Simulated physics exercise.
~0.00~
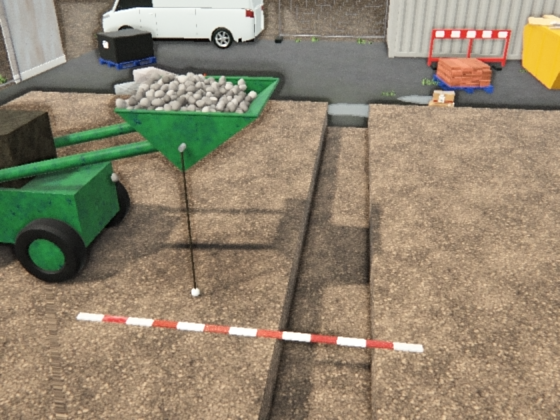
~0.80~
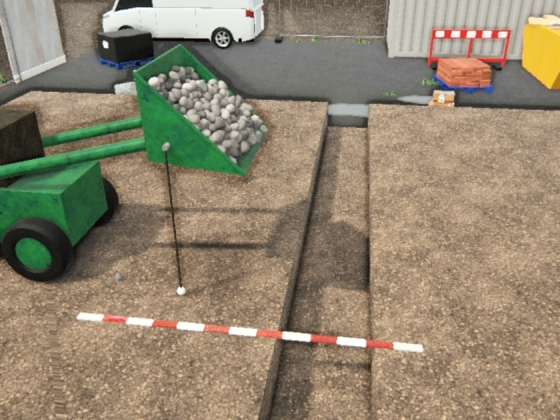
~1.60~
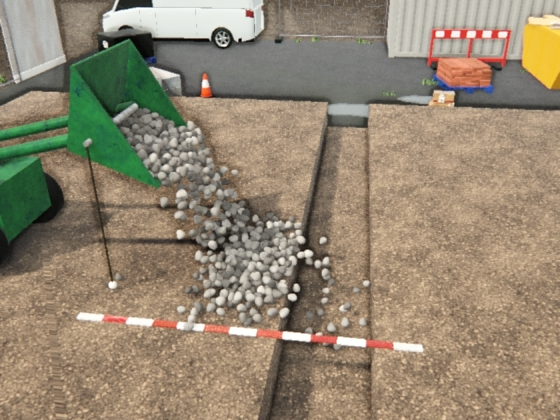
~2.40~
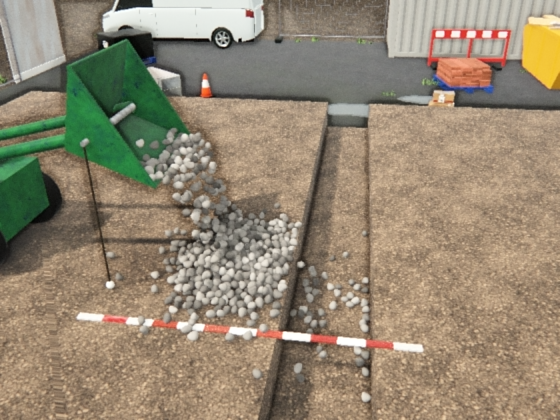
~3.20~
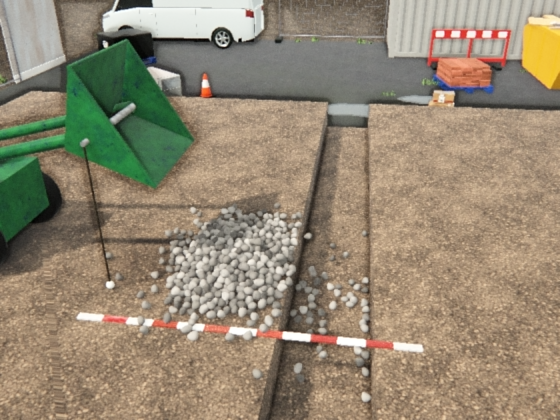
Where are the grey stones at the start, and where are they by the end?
At the start the stones are piled in the green bucket at the upper left. By the end they lie lower down on the ground, mostly in a heap just left of the trench, with a few in the trench.
